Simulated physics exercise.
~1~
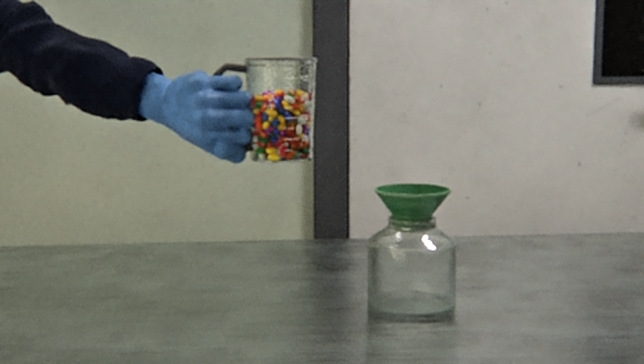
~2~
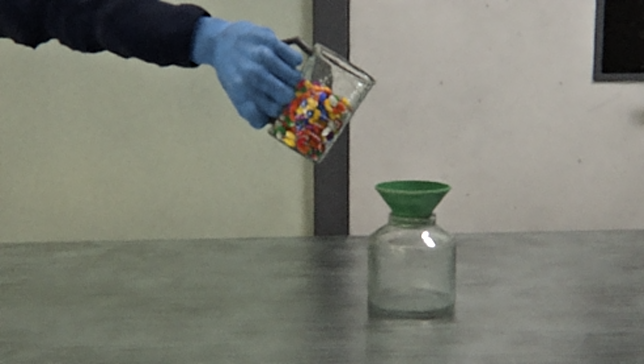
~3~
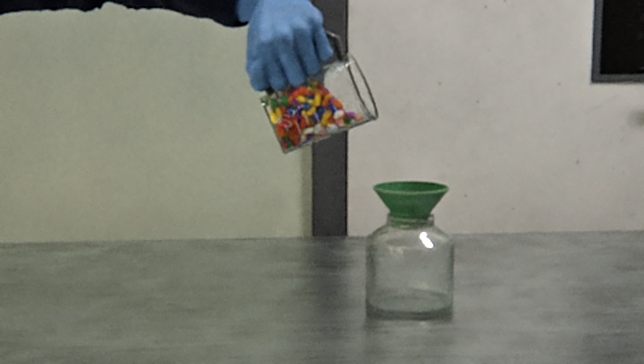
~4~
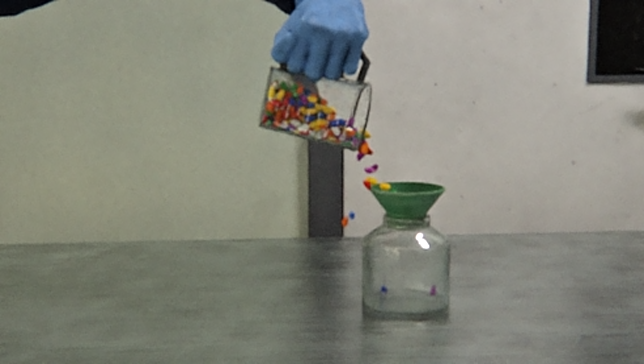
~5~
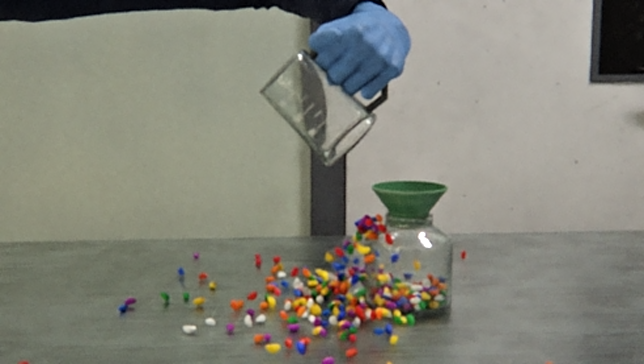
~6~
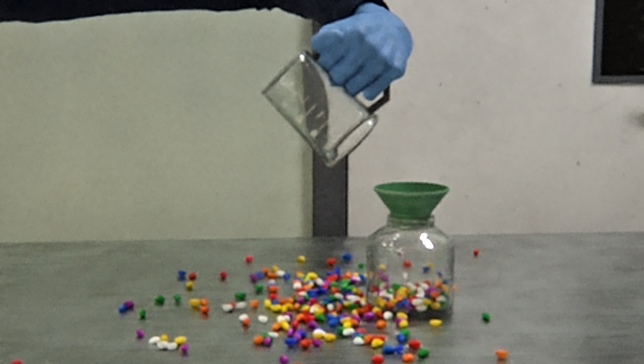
On a grey table, a gloved hand tips colourful beans toward a funnelled jar, spilling most.
